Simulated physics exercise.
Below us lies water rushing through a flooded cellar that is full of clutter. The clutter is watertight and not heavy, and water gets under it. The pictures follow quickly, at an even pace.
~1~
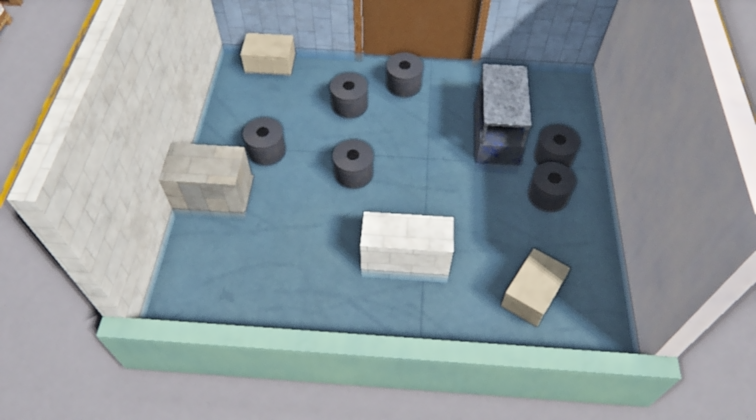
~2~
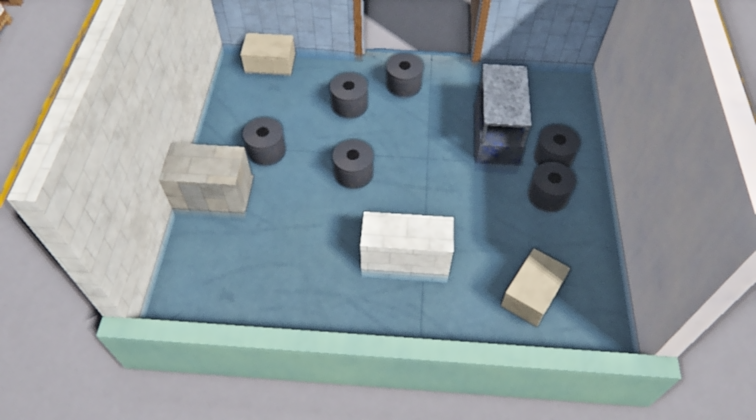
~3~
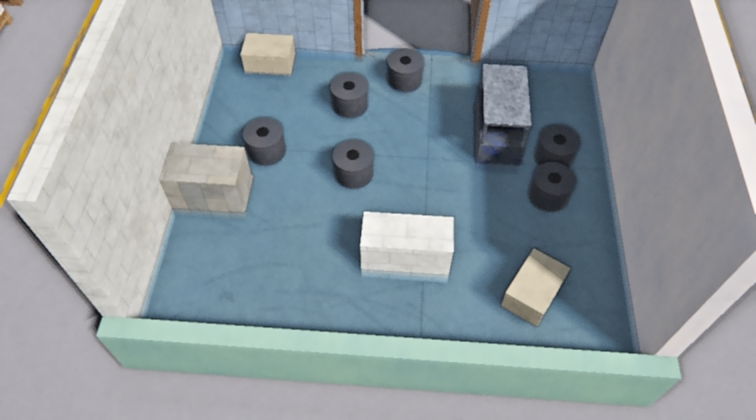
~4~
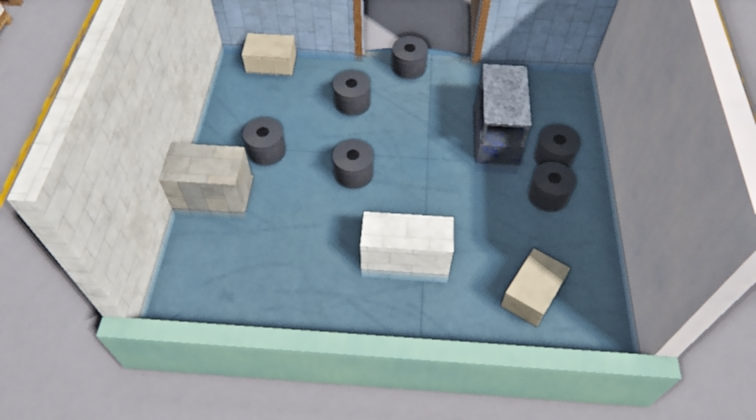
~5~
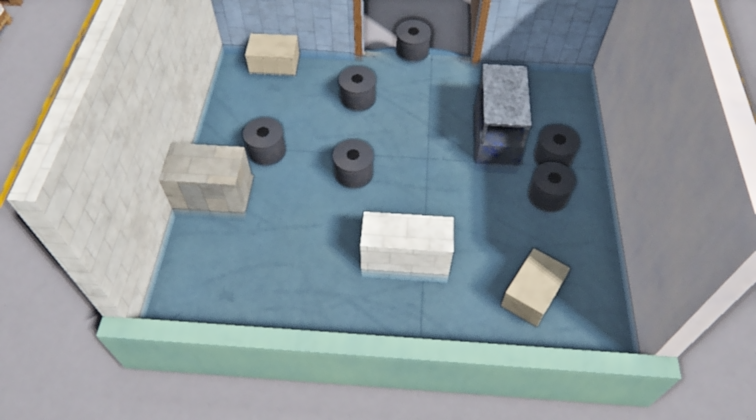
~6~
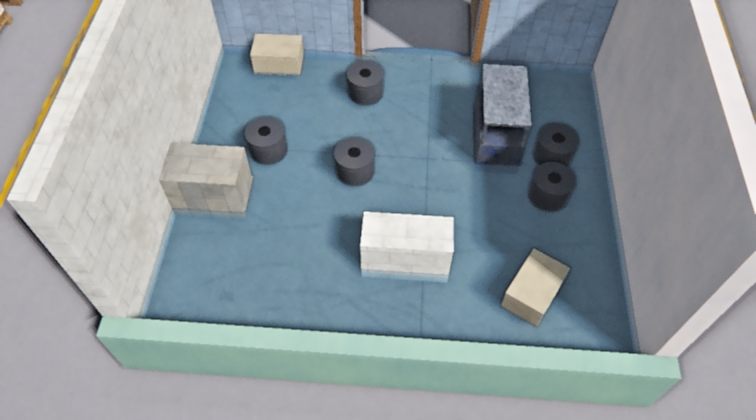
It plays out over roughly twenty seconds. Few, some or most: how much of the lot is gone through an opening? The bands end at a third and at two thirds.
It is at least two thirds.
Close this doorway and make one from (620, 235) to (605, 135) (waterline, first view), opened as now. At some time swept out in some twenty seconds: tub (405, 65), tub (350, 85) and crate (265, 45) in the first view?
In turn: Gone, kept in, kept in.
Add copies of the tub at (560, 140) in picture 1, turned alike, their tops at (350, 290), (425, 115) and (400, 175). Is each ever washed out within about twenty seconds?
One after the other: No, yes, through.
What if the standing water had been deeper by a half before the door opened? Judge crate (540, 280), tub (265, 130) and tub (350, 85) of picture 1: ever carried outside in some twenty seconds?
One after the other: Kept in, carried outside, out.
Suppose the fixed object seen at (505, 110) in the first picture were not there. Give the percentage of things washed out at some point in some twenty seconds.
Close to 90 %.
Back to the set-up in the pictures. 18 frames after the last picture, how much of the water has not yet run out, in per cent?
About 70 per cent.
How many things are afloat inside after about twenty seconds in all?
I count 1.
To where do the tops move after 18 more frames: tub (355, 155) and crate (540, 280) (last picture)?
Around (416, 42) and (528, 247).
A moment on, 2 of 8 are out; 6 afloat.
Next, 3 of 8 are out; 5 afloat.
Later, 5 of 8 are out; 3 afloat.
In the end, 6 of 8 are out; 1 afloat.
